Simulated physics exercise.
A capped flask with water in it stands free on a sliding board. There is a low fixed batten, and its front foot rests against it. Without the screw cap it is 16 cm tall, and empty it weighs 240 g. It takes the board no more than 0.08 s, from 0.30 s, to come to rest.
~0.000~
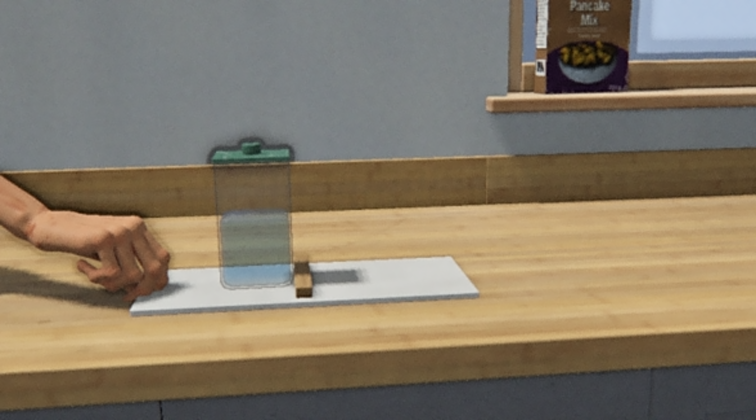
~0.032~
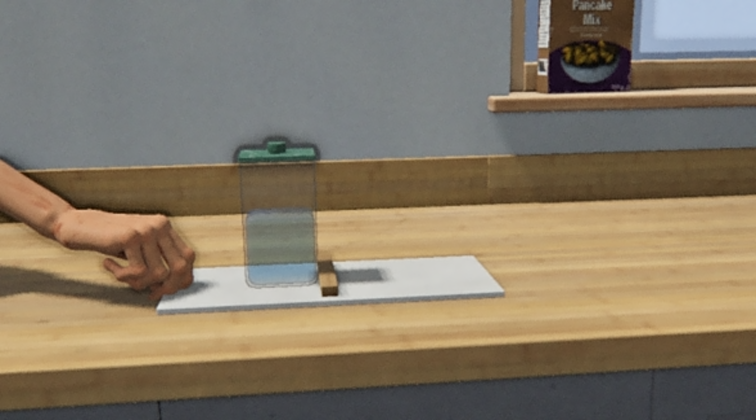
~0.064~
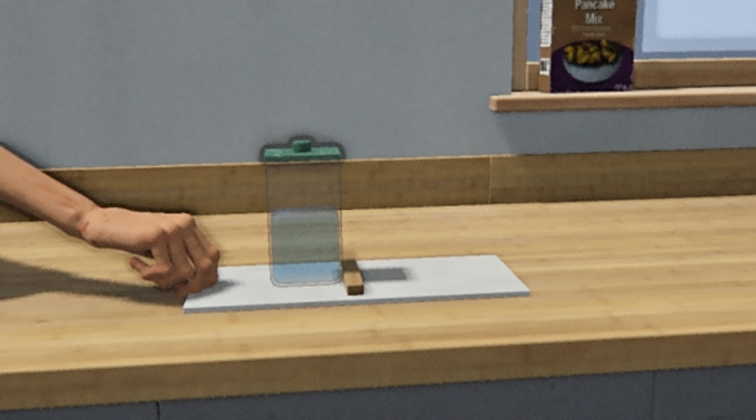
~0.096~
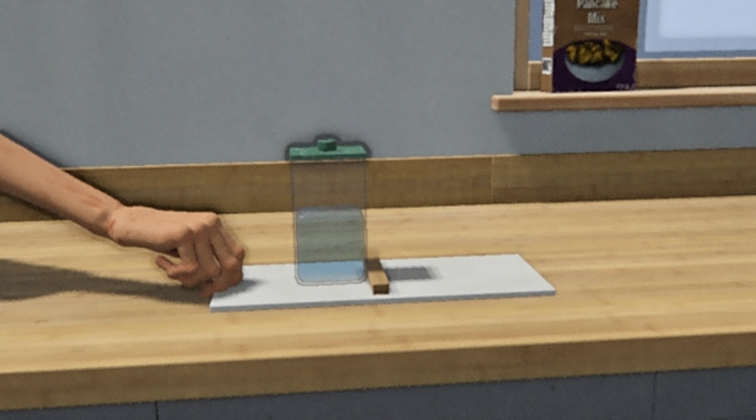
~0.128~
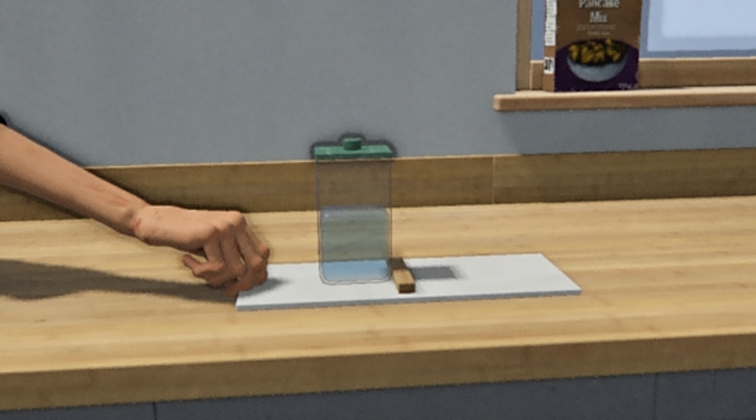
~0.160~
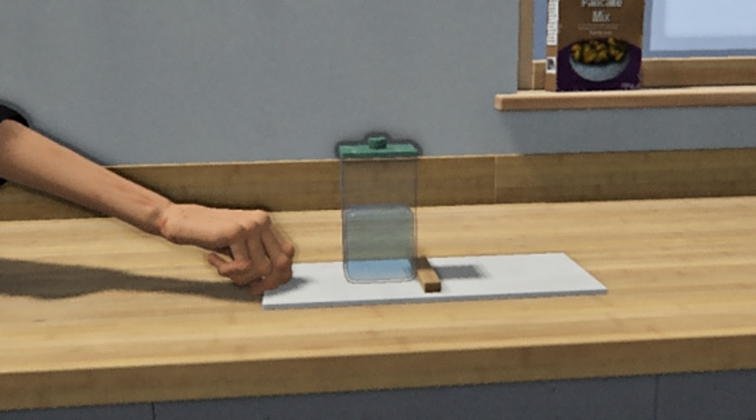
The clip opens on a clear, green-capped container of water standing upright on a pale board, a small brown block at its right foot, while a hand grips the board's left end. The hand pushes the board steadily rightward a short way along the wooden counter, and the container rides along upright.
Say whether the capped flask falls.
Upright.
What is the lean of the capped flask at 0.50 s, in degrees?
I'd put it at close to 14 degrees off upright.
After 0.38 s the board moves at 0.00 m/s; the capped flask leans 7°.
After 0.50 s the capped flask leans 13°.
After 0.66 s the capped flask stands where it began.
After 0.88 s the capped flask stands where it began.
In the end the capped flask stands where it began.
